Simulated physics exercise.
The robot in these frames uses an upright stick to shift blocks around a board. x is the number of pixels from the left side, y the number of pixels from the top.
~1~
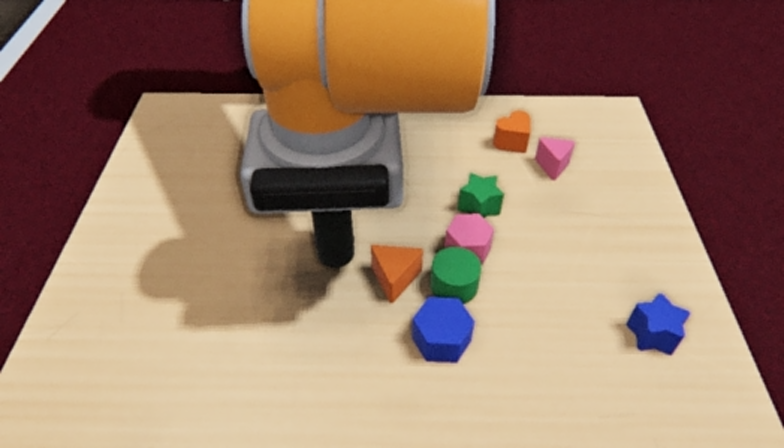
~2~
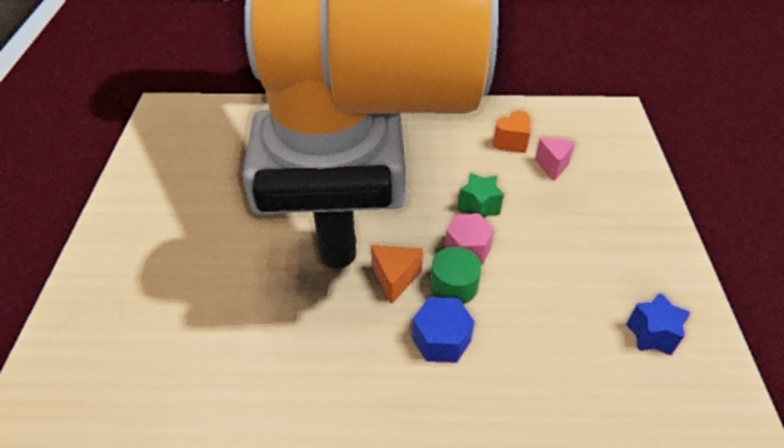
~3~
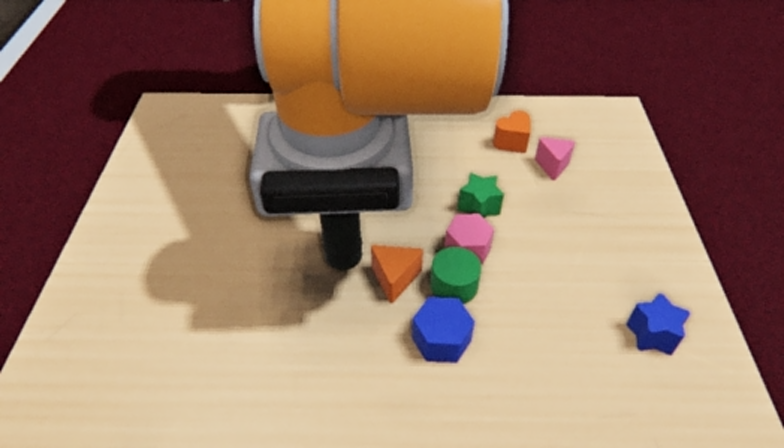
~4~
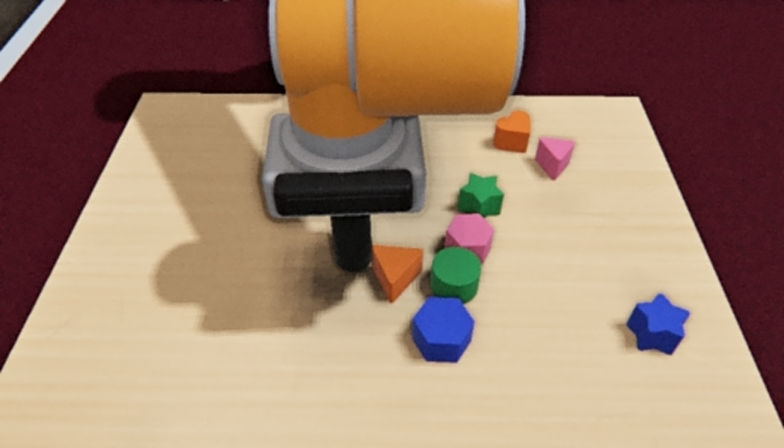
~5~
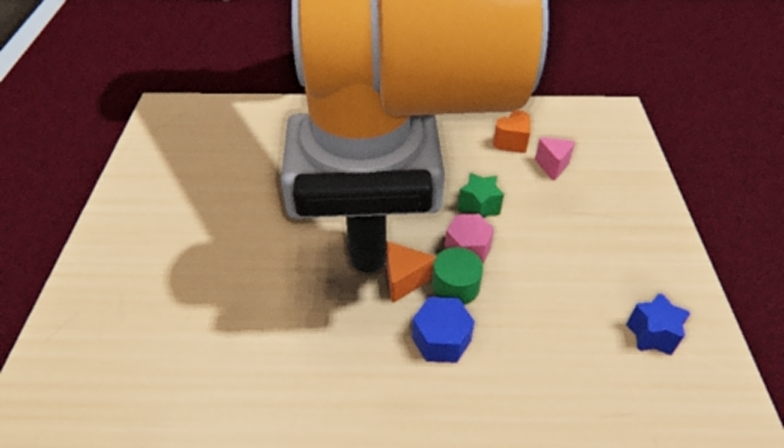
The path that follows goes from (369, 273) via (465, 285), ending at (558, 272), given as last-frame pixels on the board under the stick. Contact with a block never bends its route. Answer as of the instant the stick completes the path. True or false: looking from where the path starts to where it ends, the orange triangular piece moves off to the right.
The statement is false.
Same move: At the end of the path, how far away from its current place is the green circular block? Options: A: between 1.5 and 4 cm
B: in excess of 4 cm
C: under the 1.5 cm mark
I choose B.
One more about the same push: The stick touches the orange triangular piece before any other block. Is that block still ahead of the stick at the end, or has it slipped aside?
Ahead.
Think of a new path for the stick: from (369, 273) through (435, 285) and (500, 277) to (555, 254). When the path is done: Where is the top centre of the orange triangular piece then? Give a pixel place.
Final place: (597, 231).
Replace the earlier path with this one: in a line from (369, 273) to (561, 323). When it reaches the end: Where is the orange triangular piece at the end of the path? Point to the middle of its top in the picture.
It is going to be at (499, 253).
On the path given first. One third of the way, stick (434, 270); orange triangular piece (472, 258), turned 20° anticlockwise; green circular block (509, 277).
Two thirds of the way, stick (501, 269); orange triangular piece (536, 254); green circular block (556, 289).
At the end, stick (563, 258); orange triangular piece (599, 245); green circular block (570, 292); pink hexagonal block in place.
